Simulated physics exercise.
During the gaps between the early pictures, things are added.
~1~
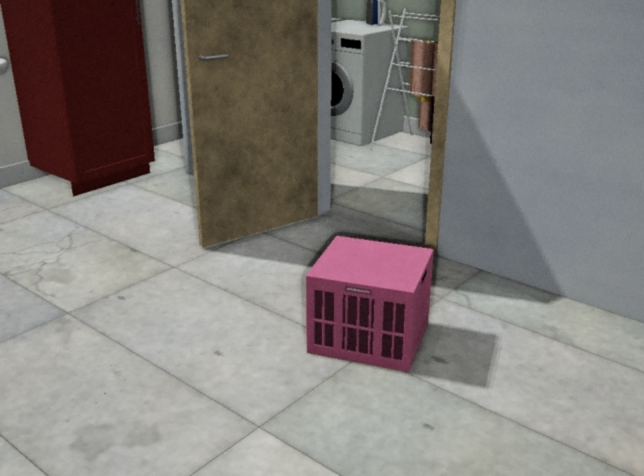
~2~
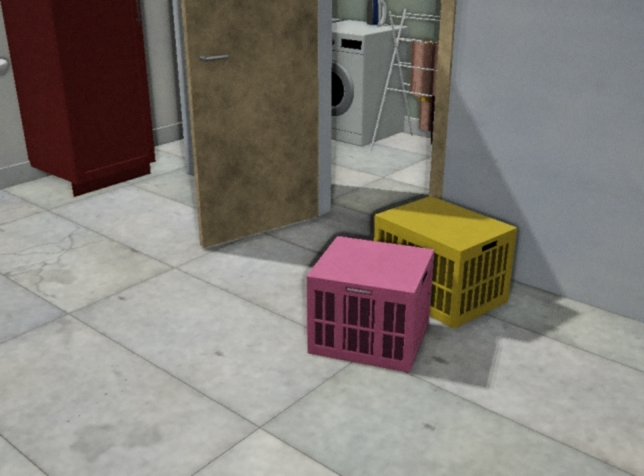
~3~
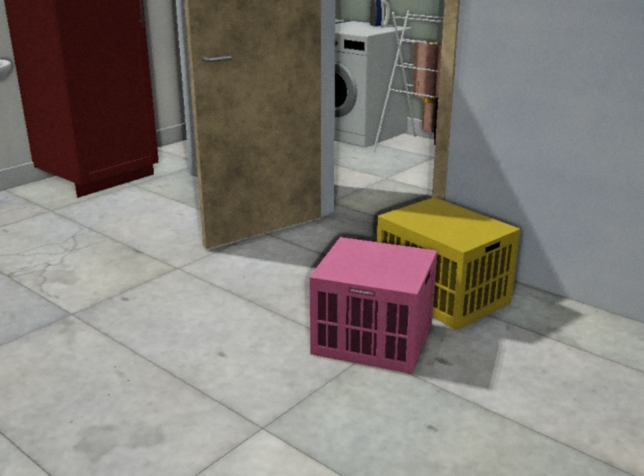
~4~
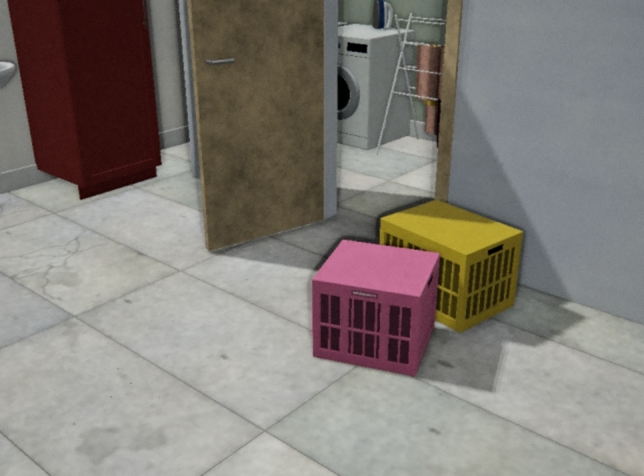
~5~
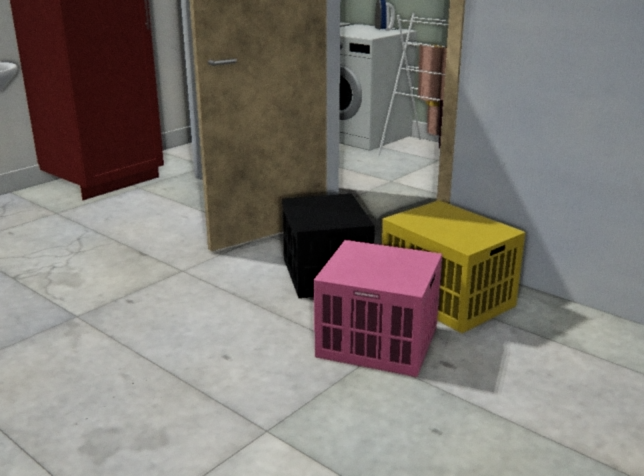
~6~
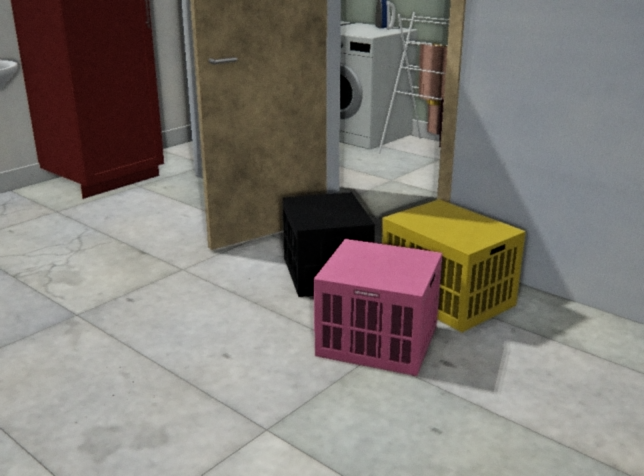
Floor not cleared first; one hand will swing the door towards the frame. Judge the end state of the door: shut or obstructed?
Most likely the doorway will still have an opening.
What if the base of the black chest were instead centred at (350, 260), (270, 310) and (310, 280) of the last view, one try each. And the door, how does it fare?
Well, the first time the door halts partway, the second time it completes its swing, and the third time it halts partway.
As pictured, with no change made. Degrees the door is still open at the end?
Around 65 degrees.
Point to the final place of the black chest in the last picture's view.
Roughly (341, 246).
Then, 0.40 s on from there, door at 90°.
Then, 0.60 s on from there, door at 75°.
Then, 0.70 s on from there, door at 70°; black chest shifted a little near (332, 244).
Then, 0.90 s on from there, door at 64°; black chest shifted a little near (340, 246).
In the end, door at 63°; all 3 unmoved. At the end, from the last picture's camera, black chest near (341, 246).
